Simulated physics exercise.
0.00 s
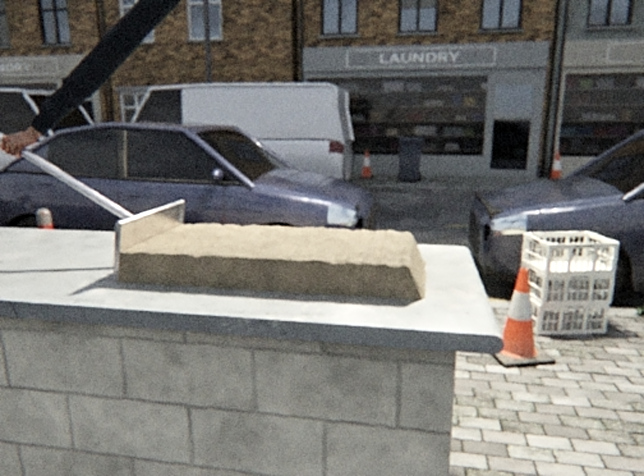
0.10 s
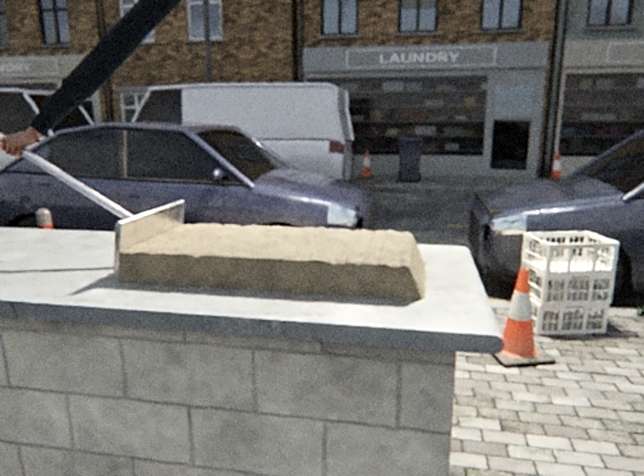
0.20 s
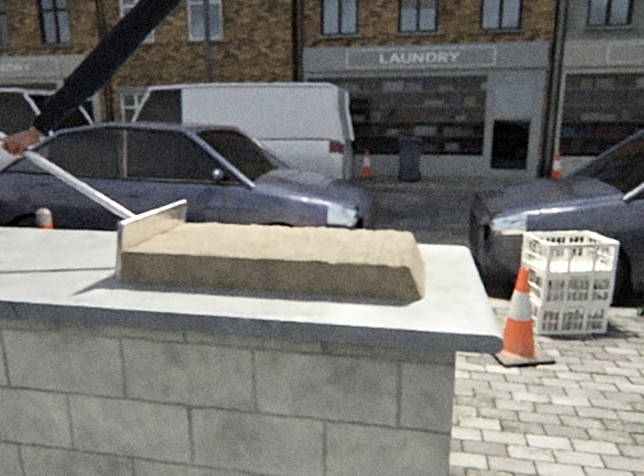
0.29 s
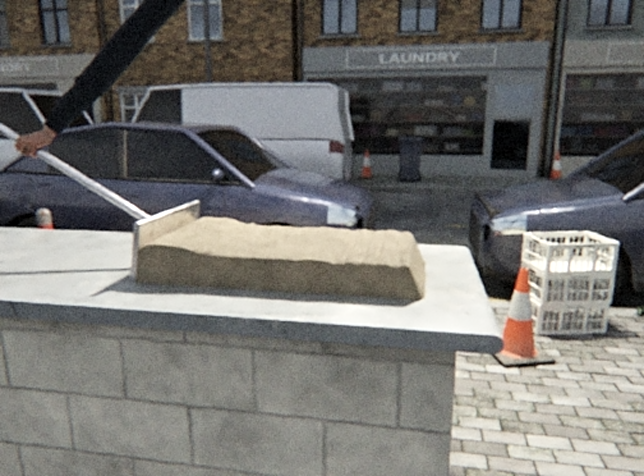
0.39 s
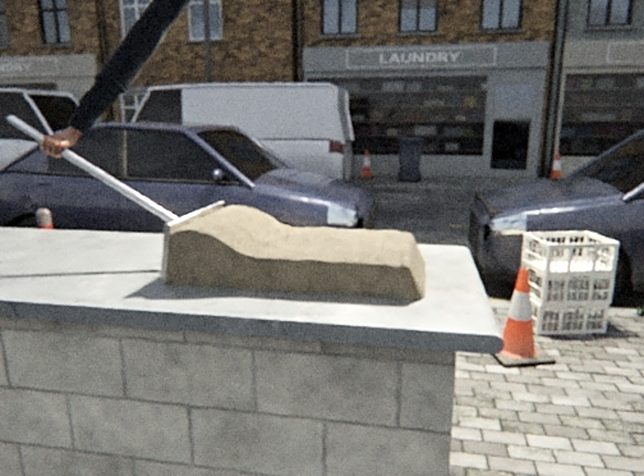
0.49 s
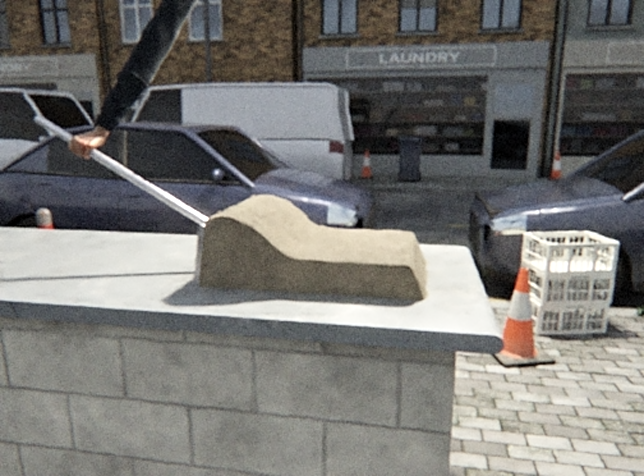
A hand gripping a long-handled pusher stayed almost still at first, then slid the blade rightward along a stone ledge, bunching the wet sand into a rising hump while its far end barely moved.
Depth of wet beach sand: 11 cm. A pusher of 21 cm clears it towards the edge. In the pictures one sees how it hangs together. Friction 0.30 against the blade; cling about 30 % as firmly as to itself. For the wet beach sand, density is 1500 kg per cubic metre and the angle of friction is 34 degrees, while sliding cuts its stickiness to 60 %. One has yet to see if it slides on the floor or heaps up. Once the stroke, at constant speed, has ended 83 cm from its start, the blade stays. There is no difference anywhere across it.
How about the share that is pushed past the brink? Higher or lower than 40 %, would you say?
Lower than 40 %.
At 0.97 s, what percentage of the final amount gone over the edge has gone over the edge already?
Close to 0 in a hundred.
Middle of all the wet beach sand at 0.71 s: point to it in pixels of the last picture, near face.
That point lands roughly at (351, 266).
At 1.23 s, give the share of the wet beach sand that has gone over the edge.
I'd put it near 25 in a hundred.
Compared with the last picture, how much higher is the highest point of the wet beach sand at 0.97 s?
Measured change: About 2 cm.
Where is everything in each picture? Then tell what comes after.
In the first picture, foot of the blade at (118, 282), not yet moved; leading edge of the wet beach sand at (422, 297), piled 11 cm high.
In the second picture, foot of the blade at (118, 282), not yet moved; leading edge of the wet beach sand at (422, 297), piled 11 cm high.
In the third picture, foot of the blade at (120, 282), moved 9 mm; leading edge of the wet beach sand at (422, 297), piled 11 cm high.
In the fourth picture, foot of the blade at (136, 283), moved 7.1 cm; leading edge of the wet beach sand at (422, 297), piled 14 cm high.
In the fifth picture, foot of the blade at (166, 284), moved 19 cm; leading edge of the wet beach sand at (422, 297), piled 20 cm high.
In the sixth picture, foot of the blade at (199, 287), moved 31 cm; leading edge of the wet beach sand at (424, 297), piled 25 cm high.
After 0.71 s, 0 % has gone over the edge.
After 0.97 s, 0 % has gone over the edge.
After 1.23 s, 23 % has gone over the edge.
After 1.49 s, 28 % has gone over the edge.
After 2.47 s, at the end, 30 % has gone over the edge.
